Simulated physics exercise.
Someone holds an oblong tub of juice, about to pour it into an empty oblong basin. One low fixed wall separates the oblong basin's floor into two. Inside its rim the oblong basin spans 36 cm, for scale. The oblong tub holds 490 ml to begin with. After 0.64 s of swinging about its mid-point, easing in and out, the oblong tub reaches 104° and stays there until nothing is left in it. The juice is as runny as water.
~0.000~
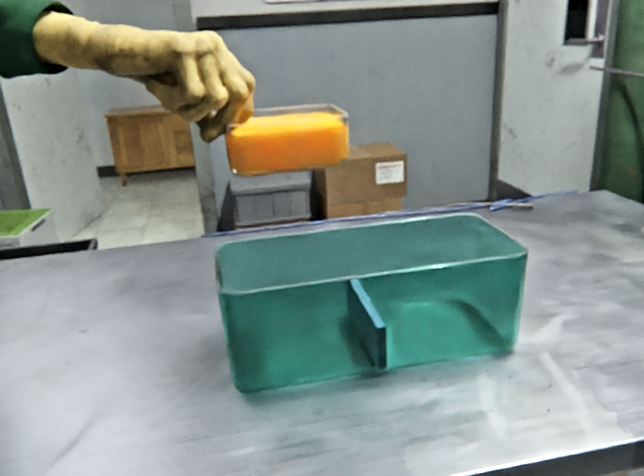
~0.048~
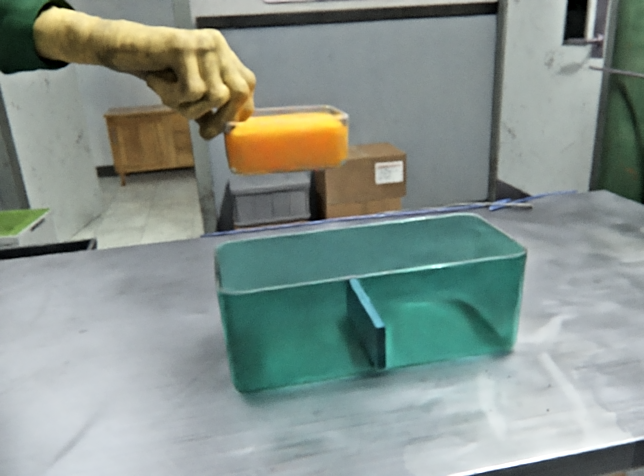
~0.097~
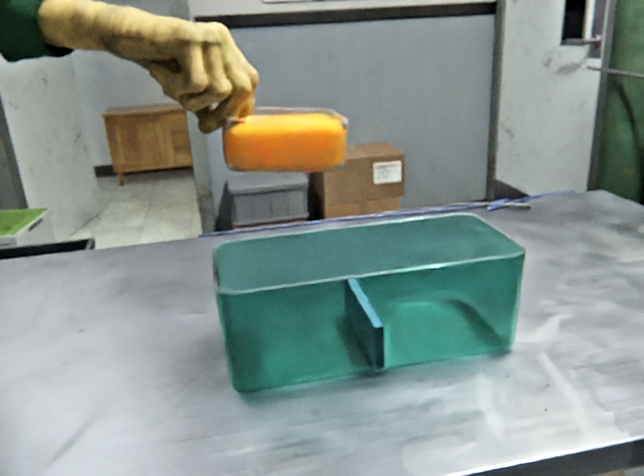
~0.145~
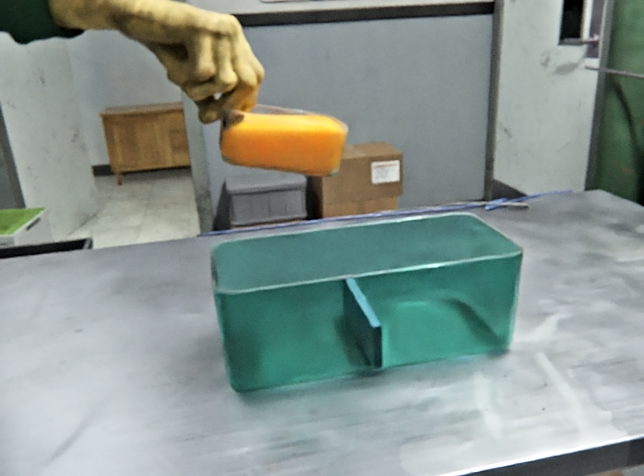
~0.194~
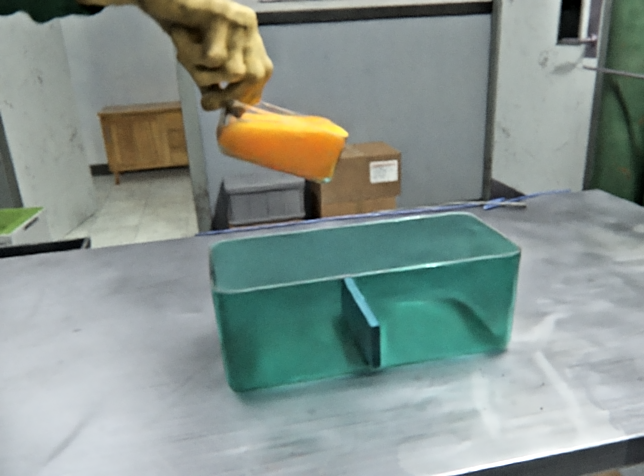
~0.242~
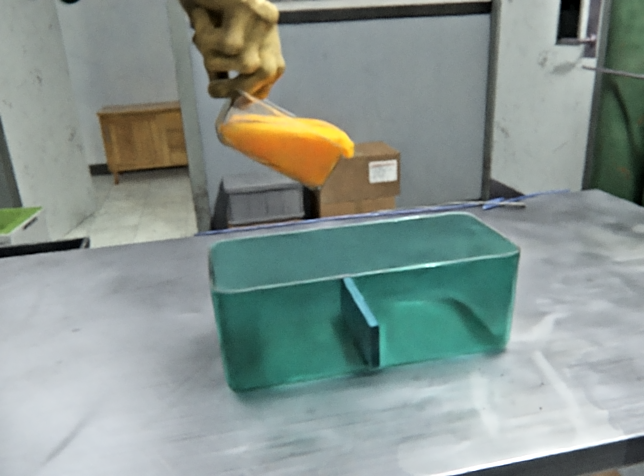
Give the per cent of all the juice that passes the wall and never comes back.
I would say 82 percent.
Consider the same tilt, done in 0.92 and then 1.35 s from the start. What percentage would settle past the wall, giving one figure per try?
80 in a hundred, followed by 80 in a hundred.
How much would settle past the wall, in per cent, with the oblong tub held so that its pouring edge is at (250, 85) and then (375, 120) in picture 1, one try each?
Try 1: 0 %; try 2: 95 %.
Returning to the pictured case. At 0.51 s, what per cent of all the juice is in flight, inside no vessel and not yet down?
Roughly 42 percent.
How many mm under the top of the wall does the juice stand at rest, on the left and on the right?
Close to 54 mm left and close to 42 mm right.
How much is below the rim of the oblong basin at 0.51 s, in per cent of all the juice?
About 46 per cent.
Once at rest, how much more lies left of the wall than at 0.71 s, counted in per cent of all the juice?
Roughly 6 percent.
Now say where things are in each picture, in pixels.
In the first frame, it leans 0°; its right rim is at (339, 112); the juice meets the walls at (227, 126) and (336, 117); the oblong basin's rim runs from (217, 268) to (501, 232); the wall's top is at (365, 300).
In the second frame, it leans 1°; its right rim is at (339, 113); the juice meets the walls at (227, 126) and (336, 118).
In the third frame, it leans 6°; its right rim is at (339, 117); the juice meets the walls at (225, 124) and (336, 119).
In the fourth frame, it leans 13°; its right rim is at (339, 124); the juice meets the walls at (224, 123) and (336, 120).
In the fifth frame, it leans 22°; its right rim is at (338, 133); the juice meets the walls at (223, 123) and (335, 126); 3 per cent is over the edge.
In the sixth frame, it leans 33°; its right rim is at (336, 144); the juice meets the walls at (219, 121) and (323, 130); 9 per cent is over the edge.
By 0.51 s the tilt is 94° and 11 per cent is still to pour, 1 is left of the wall and 46 right of it.
By 0.71 s the tilt is 104° and 3 per cent is still to pour, 11 is left of the wall and 82 right of it.
By 0.92 s the tilt is 104° and 0 per cent is still to pour, 16 is left of the wall and 82 right of it.
By 1.14 s the tilt is 104° and 0 per cent is still to pour, 17 is left of the wall and 82 right of it.
At rest 17 per cent lies left of the wall, 82 right of it and 1 outside.
